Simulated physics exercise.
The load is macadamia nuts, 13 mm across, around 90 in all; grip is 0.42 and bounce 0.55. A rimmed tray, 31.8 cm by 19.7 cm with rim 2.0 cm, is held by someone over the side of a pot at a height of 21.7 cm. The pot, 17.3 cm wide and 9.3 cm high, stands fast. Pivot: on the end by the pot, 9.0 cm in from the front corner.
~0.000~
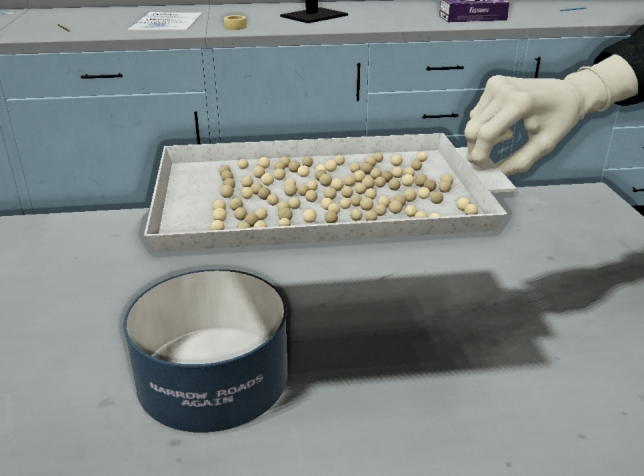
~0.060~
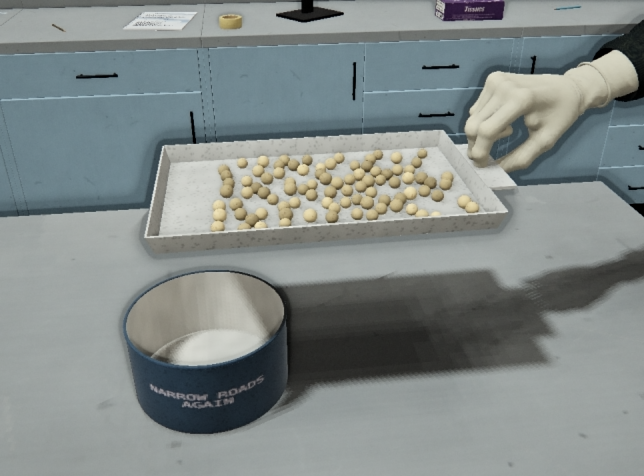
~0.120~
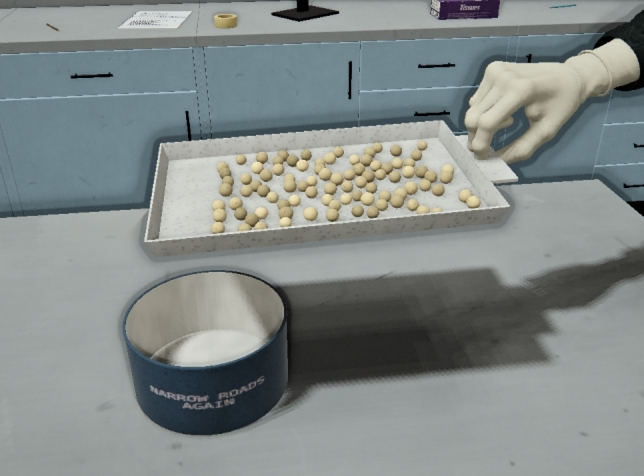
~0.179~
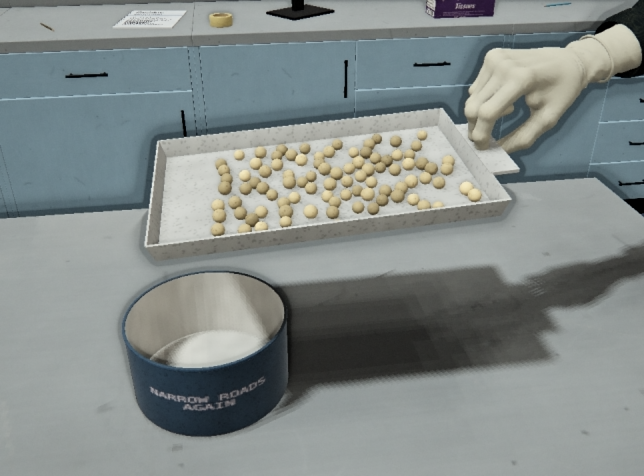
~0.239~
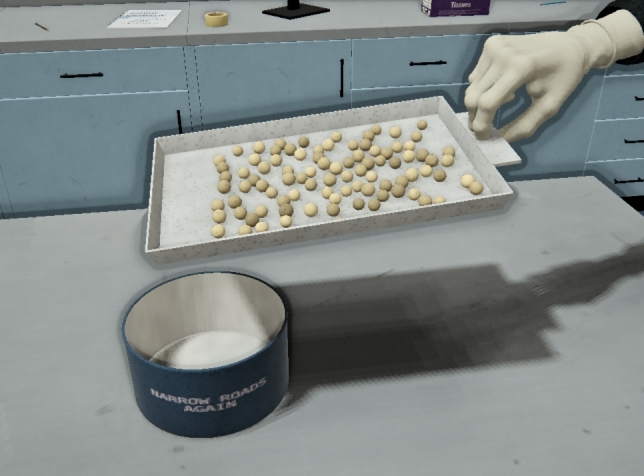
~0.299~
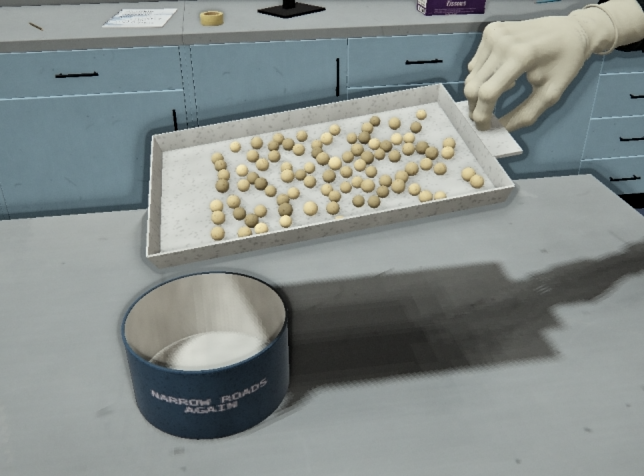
In a room with blue cabinets, a pale-gloved hand holds a level, rimmed tray of small round tan pieces above a gray table, behind a dark blue pot. The hand gradually raises the tray's right end, slanting it modestly down toward the left, while the pot stays still.
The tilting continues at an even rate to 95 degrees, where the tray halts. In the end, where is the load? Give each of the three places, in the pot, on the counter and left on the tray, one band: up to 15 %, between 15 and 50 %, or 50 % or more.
Pot: 50 % or more; counter: Between 15 and 50 %; left on the tray: Up to 15 %.
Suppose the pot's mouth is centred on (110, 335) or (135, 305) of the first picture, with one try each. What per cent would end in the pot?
Try one: ~ 30 %; try two: ~ 15 %.
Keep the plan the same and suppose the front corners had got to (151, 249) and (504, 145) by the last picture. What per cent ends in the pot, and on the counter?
You'd end with pot at 40 and counter at 60.
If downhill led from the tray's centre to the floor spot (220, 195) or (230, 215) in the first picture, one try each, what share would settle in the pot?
Approximately 15 percent, then 35 percent.
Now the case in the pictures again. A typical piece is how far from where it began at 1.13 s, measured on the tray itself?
It has moved some 9 cm from its start.
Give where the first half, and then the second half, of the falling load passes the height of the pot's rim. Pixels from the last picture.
Roughly (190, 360) to start, and after that (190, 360).
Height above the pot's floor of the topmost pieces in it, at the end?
2.0 cm.
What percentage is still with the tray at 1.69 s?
Roughly 100 percent of the load, I'd say.
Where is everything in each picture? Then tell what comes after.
In the first picture, tray tilt 0 degrees, front corners at (152, 232) and (499, 211); middle of the pieces at (330, 194); pot at (206, 312).
In the second picture, tray tilt 1 degrees, front corners at (152, 234) and (500, 209); middle of the pieces at (331, 193).
In the third picture, tray tilt 3 degrees, front corners at (152, 238) and (501, 204); middle of the pieces at (330, 189).
In the fourth picture, tray tilt 6 degrees, front corners at (152, 242) and (503, 197), lowest corner left front; middle of the pieces at (330, 184).
In the fifth picture, tray tilt 8 degrees, front corners at (153, 247) and (504, 190), lowest corner left front; middle of the pieces at (330, 180).
In the sixth picture, tray tilt 11 degrees, front corners at (153, 251) and (506, 183), lowest corner left front; middle of the pieces at (329, 176); pot at (206, 316). The tray's pace is about 45 degrees a second.
Then, at 1.13 s, tilt 50 degrees; the tray holds 100 %, the pot 0 %.
After 1.69 s, tilt 76 degrees; the tray holds 100 %, the pot 0 %.
After 2.30 s, tilt 95 degrees; the tray holds 0 %, the pot 60 %.
By 3.3 s all is still; pot 65 %, counter 35 %, tray 0 %.
